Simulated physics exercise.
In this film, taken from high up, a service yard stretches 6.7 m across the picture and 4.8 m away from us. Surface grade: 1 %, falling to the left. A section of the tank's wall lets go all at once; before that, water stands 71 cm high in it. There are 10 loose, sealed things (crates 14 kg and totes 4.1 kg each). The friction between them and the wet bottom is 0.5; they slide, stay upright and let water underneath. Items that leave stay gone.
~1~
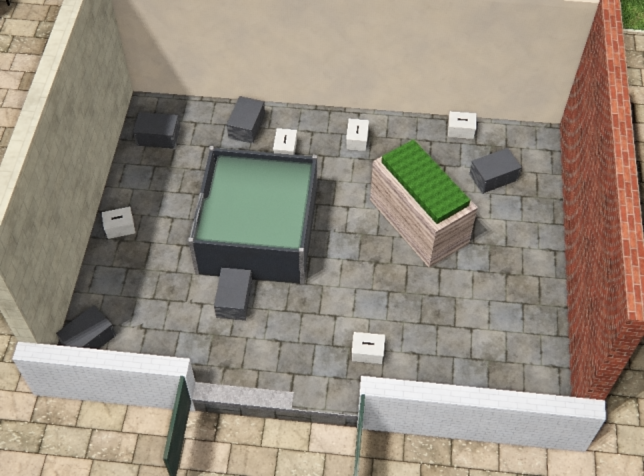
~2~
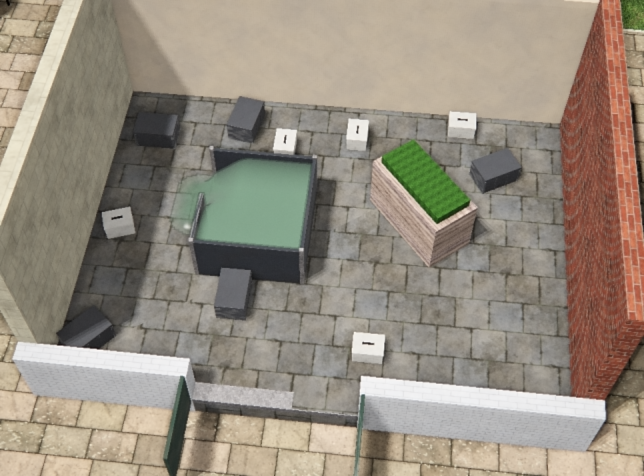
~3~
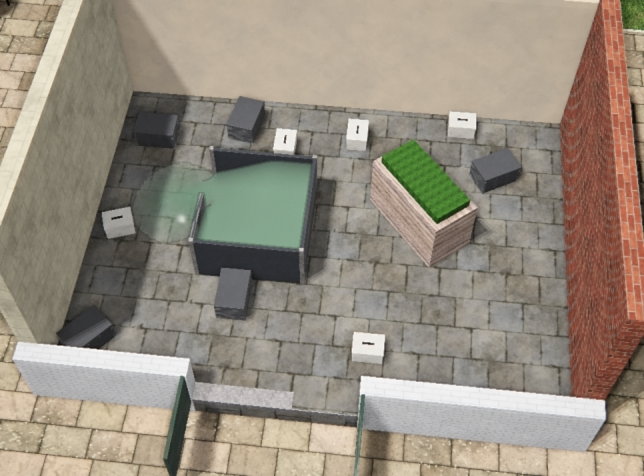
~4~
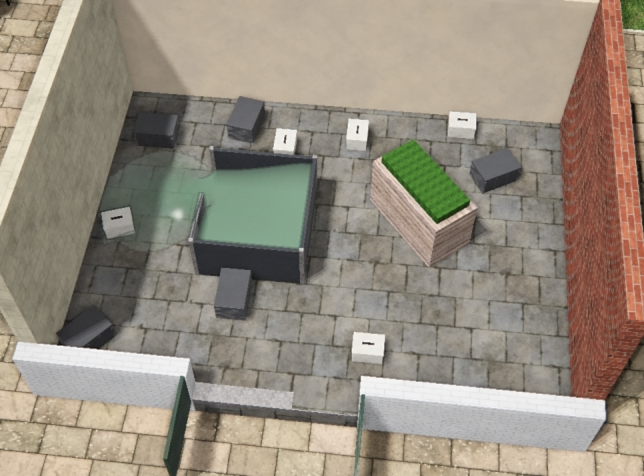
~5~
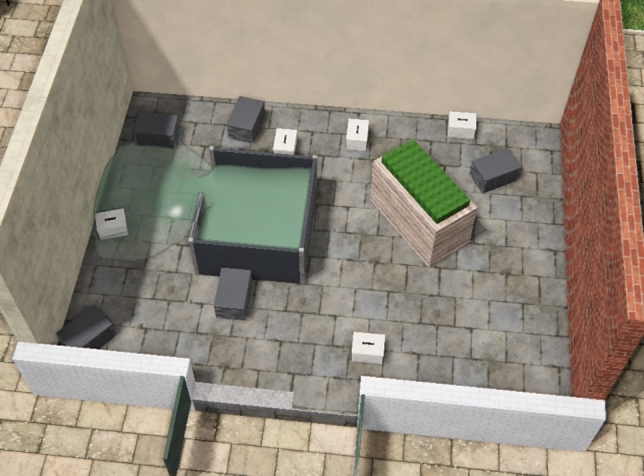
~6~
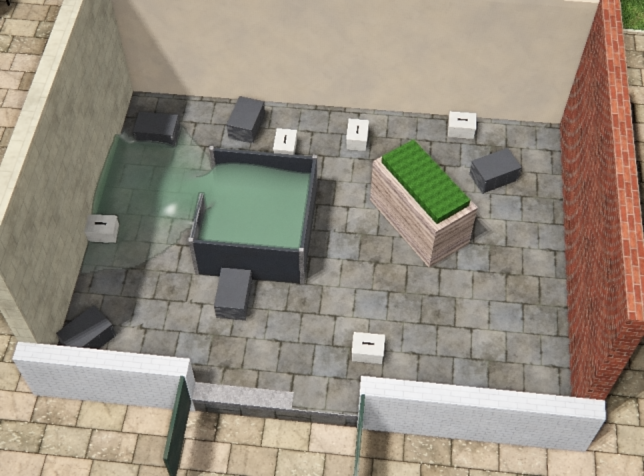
A dark tank's left side opens and green water spreads left, shifting a white box leftward.
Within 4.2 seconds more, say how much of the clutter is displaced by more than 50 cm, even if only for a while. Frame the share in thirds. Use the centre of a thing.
It is a high share, two thirds or above that.
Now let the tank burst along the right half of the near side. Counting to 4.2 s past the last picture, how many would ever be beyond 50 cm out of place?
The answer then is 2.
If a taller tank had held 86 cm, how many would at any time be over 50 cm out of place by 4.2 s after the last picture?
Under that setup the answer is 7.
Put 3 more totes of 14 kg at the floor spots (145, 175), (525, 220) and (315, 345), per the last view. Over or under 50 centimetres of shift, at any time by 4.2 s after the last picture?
Above, below, below.
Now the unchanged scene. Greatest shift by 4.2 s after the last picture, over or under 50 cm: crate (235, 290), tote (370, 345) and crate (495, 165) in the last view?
Within the mark, within the mark, within the mark.
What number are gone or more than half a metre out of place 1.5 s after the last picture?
I get 3.
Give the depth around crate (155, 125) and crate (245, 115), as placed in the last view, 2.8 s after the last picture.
Roughly 12 and 5 cm.
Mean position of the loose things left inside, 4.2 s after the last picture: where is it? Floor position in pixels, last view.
(388, 233).
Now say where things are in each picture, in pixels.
In the first picture, a tote at (117, 218), on the bottom; a crate at (156, 124), on the bottom; water covers 2.1 m2; 0 of 10 have shifted.
In the second picture, a tote at (117, 218) rests on the ground; a crate at (156, 124), on the bottom; 2.6 m2 under water; 0 of 10 have shifted.
In the third picture, a tote at (117, 218) rests on the ground; a crate at (156, 124), on the bottom; water covers 3.4 m2; 0 of 10 have shifted.
In the fourth picture, a tote at (117, 218) rests on the ground; a crate at (156, 124) rests on the ground; water covers 4.3 m2; 0 of 10 have shifted.
In the fifth picture, a tote at (110, 219), on the bottom, 10 cm from its start; a crate at (156, 124) rests on the ground; water covers 4.9 m2; 1 of 10 have shifted.
In the sixth picture, a tote at (101, 224), afloat, 25 cm from its start; a crate at (156, 123), on the bottom; 5.2 m2 under water; 1 of 10 have shifted.
Then, 0.4 s after the last picture 1 of 10 are over 50 cm from their spots; 0 afloat.
Then, 1.5 s after the last picture 3 of 10 are over 50 cm from their spots; 1 afloat.
Then, 2.8 s after the last picture 5 of 10 are over 50 cm from their spots; 1 afloat.
Then, 4.2 s after the last picture 7 of 10 are over 50 cm from their spots, and 7 have been at some point; 3 afloat.
